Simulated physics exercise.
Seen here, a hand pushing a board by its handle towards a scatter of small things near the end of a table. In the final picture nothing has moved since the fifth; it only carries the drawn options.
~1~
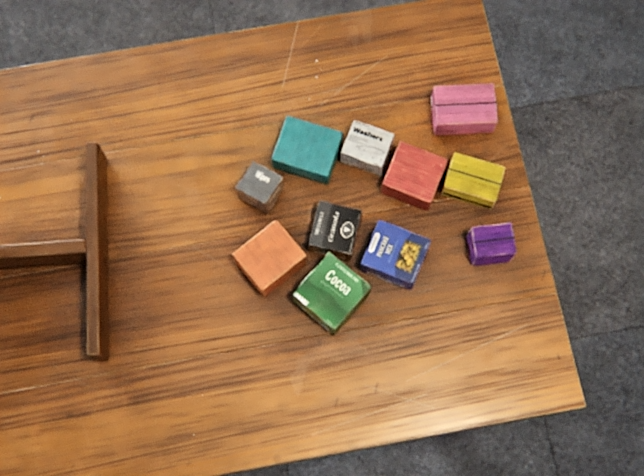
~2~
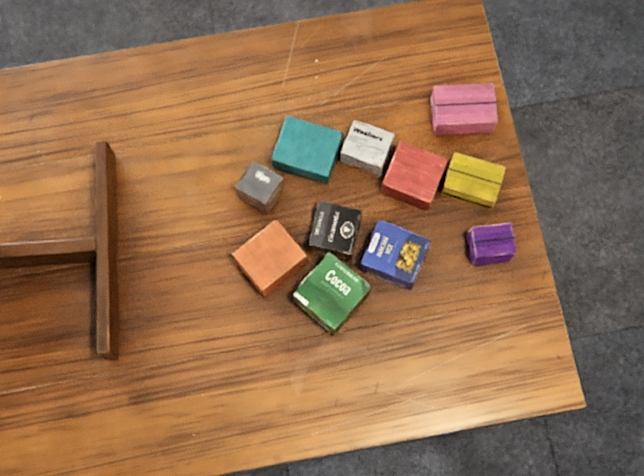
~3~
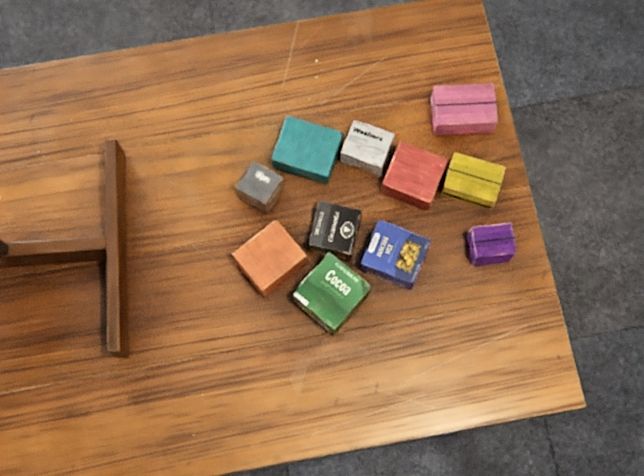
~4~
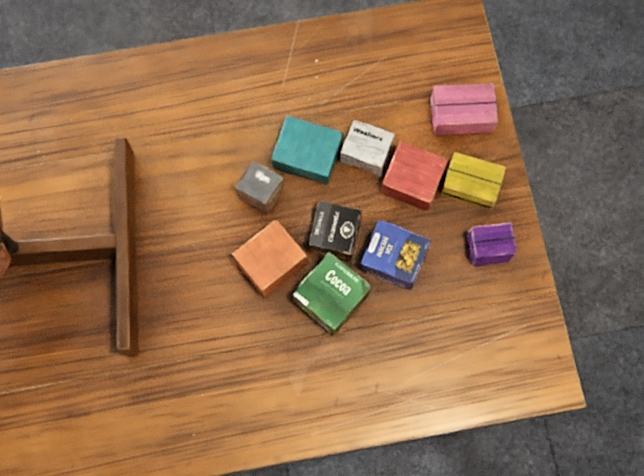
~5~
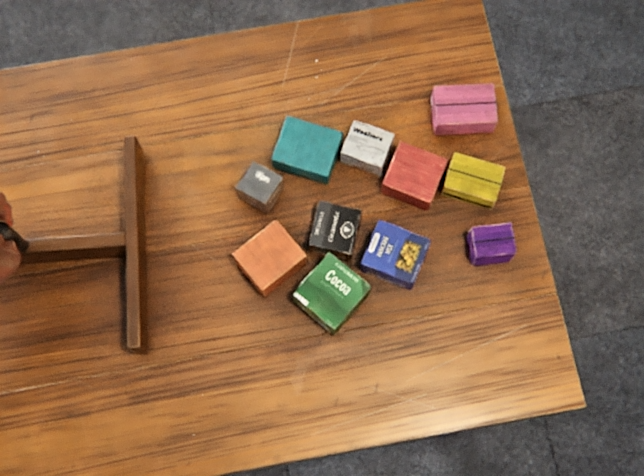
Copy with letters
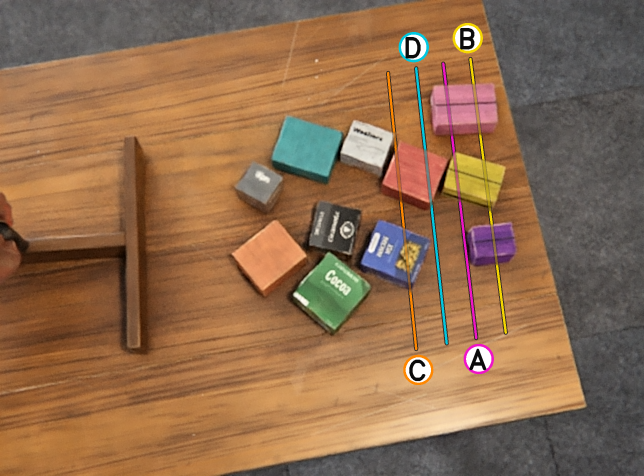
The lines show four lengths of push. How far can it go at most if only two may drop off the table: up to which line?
At C, and not beyond.
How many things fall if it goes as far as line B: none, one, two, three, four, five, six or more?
By then, six or more.
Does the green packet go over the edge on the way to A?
By then, no.
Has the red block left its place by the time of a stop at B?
By then, yes.
On the marked copy, A at (459, 195); B at (487, 190); C at (402, 205); D at (431, 200).
Following C. Soon after the start, board (230, 221); orange block (277, 259); pink box (464, 109).
Later, board (326, 204); yellow box (501, 190); red block (445, 176).
In the end, board (399, 192); yellow box over the edge; pink box over the edge; two fallen.
As for the rest, A drops six; B drops seven; D drops four.
